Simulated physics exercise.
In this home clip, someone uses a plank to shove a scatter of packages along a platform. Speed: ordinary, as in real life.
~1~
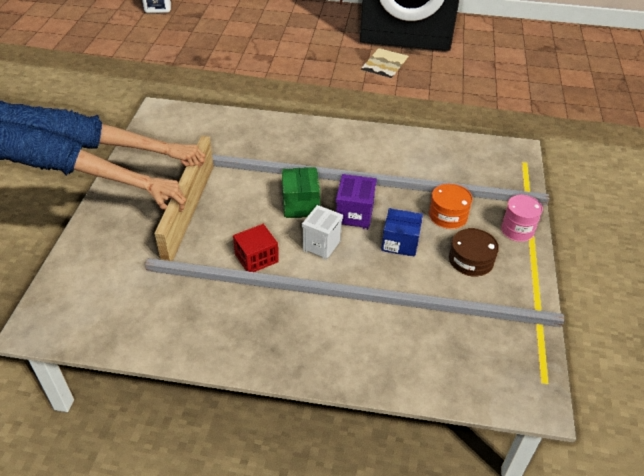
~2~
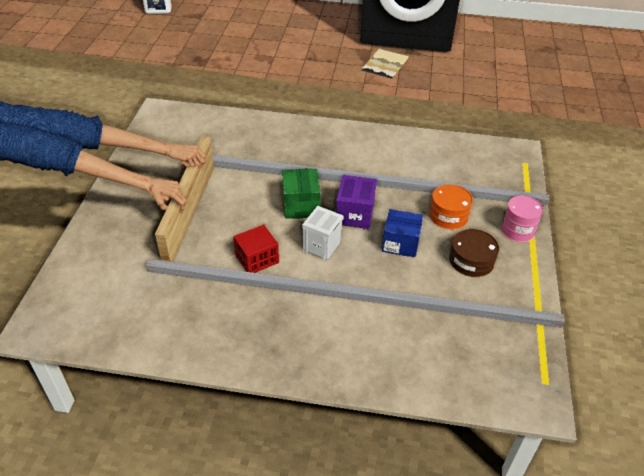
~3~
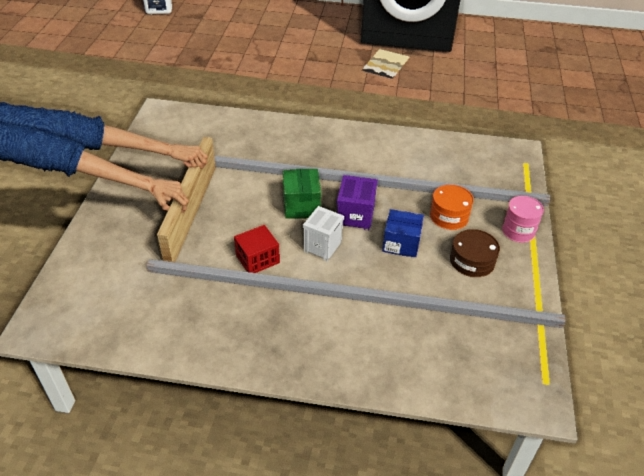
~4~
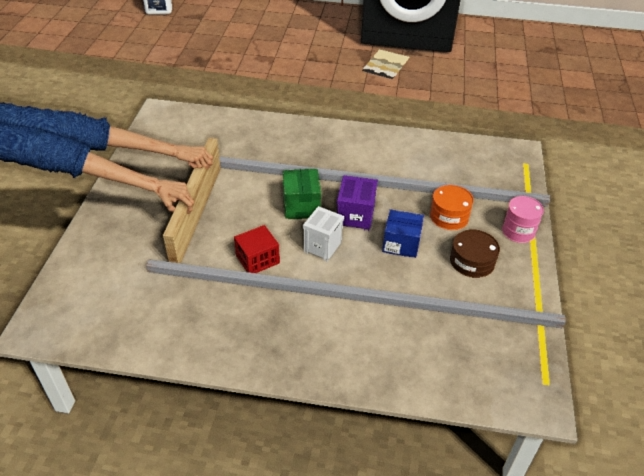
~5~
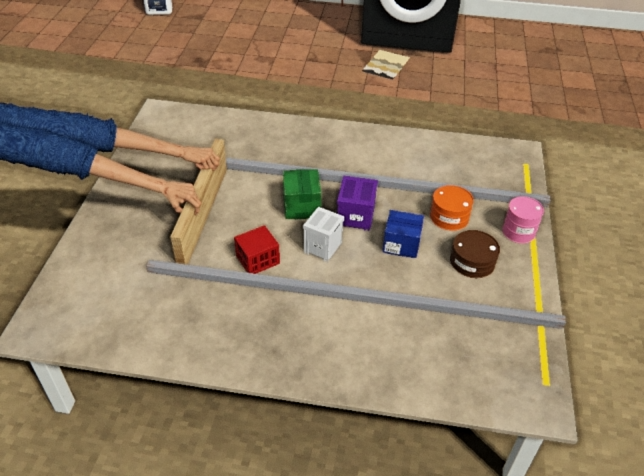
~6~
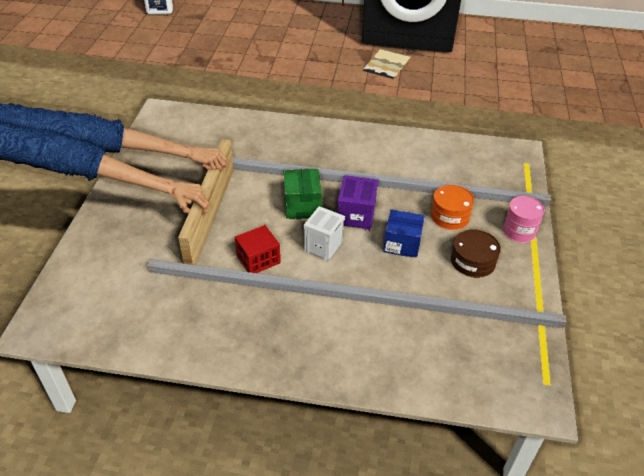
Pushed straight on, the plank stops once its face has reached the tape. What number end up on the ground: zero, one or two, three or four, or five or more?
The number sent down is large, five or above.
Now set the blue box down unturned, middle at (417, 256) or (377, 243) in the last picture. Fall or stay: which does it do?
At the first spot it tips off, and at the second it tips off.
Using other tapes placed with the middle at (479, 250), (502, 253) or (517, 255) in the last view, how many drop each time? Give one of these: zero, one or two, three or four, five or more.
Taking them in turn, 3 or 4; 3 or 4; five or more.
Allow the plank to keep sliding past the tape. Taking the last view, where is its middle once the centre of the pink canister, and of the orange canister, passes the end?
The middle is at (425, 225) when it's the pink canister, and at (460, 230) when it's the orange canister.
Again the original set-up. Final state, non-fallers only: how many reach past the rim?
The total comes out at 3.
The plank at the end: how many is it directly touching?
3 in contact.
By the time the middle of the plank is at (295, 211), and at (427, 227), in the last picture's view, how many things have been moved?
First 3, then 8.
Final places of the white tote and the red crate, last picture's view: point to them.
You'll find the white tote at roughly (556, 260) and the red crate at roughly (561, 298).
Soon after, none off yet; pink canister at rest near (523, 219); brown canister at rest near (475, 253); orange canister at rest near (452, 207).
After that, none off yet; pink canister displaced about its own width near (553, 225); brown canister displaced about its own width near (506, 262); orange canister displaced about its own width near (516, 215).
In the end, the number that fall off is five or more; gone, purple tote, blue box, orange canister, brown canister and pink canister.
